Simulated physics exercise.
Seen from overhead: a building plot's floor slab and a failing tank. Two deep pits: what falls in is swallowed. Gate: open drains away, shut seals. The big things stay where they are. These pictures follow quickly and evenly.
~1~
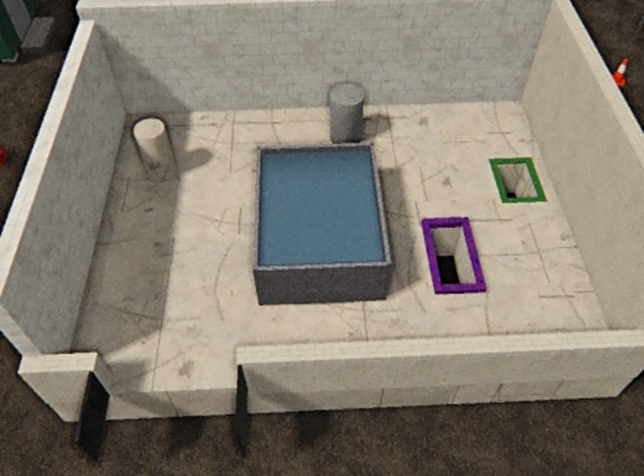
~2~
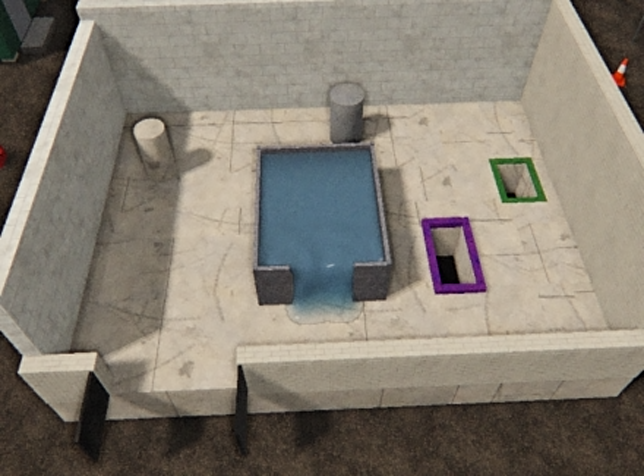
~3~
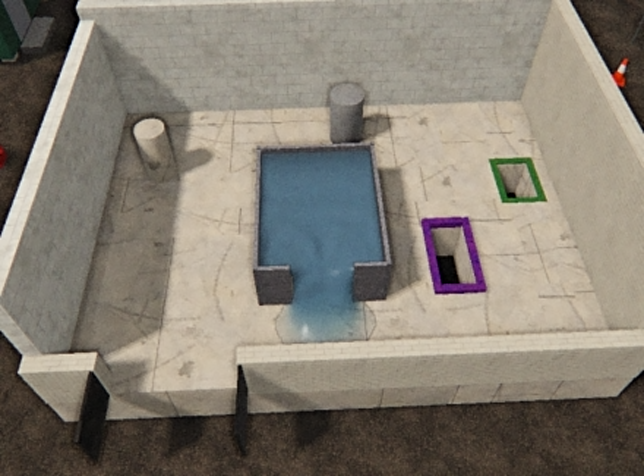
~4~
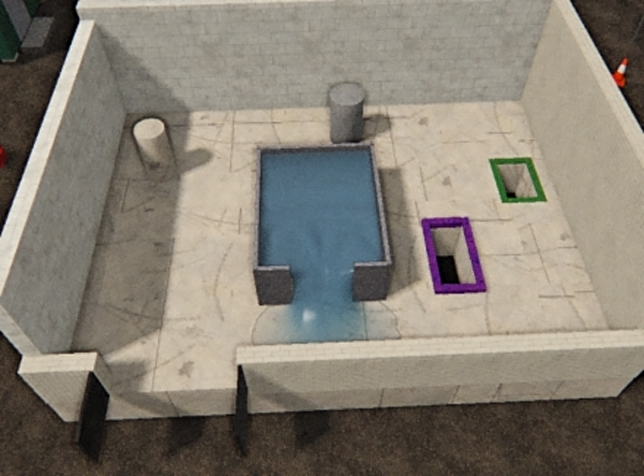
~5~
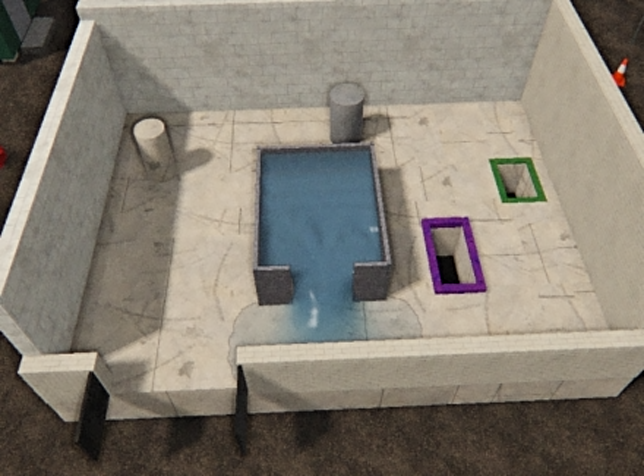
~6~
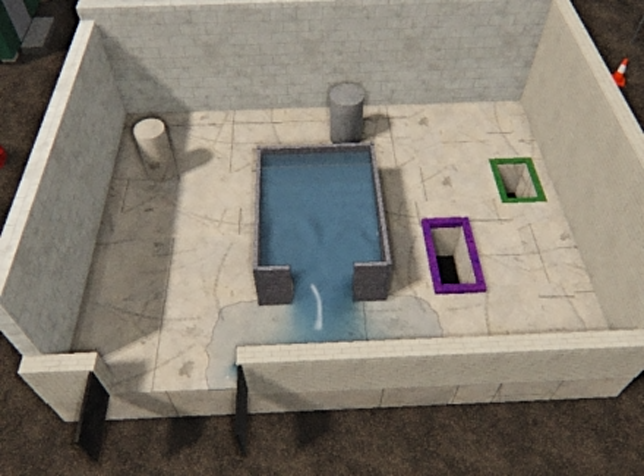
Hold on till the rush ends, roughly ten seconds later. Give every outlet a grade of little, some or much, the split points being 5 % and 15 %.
Grades: Gate - some; purple pit - little; green pit - some.
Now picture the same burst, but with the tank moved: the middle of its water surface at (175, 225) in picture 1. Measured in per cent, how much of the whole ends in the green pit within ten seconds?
Roughly, in per cent: Green 0.
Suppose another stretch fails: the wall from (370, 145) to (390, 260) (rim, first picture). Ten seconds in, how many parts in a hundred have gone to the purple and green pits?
Purple about 35 %, green about 25 %.
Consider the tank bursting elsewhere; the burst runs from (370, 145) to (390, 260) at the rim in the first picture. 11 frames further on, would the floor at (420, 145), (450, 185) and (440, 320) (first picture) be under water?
Note, points one to three: Reached and soaked / reached and soaked / reached and soaked.
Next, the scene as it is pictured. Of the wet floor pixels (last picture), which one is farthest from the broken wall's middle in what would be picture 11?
About at (603, 355).
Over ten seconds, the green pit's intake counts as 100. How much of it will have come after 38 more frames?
About 55 %.
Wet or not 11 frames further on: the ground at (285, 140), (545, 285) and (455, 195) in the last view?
In that order, the three spots are high and dry, soaked and high and dry.
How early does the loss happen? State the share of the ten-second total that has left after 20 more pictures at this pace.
Some 30 per cent.
A moment on, water covers 20 % of the floor; the gate 1 %, the purple pit 0 %, the green pit 0 %.
Next, water covers 35 % of the floor; the gate 2 %, the purple pit 0 %, the green pit 0 %.
Then, water covers 50 % of the floor; the gate 4 %, the purple pit 1 %, the green pit 2 %.
Later, water covers 90 % of the floor; the gate 7 %, the purple pit 1 %, the green pit 7 %.
In the end, water covers 100 % of the floor; the gate 10 %, the purple pit 1 %, the green pit 13 %.
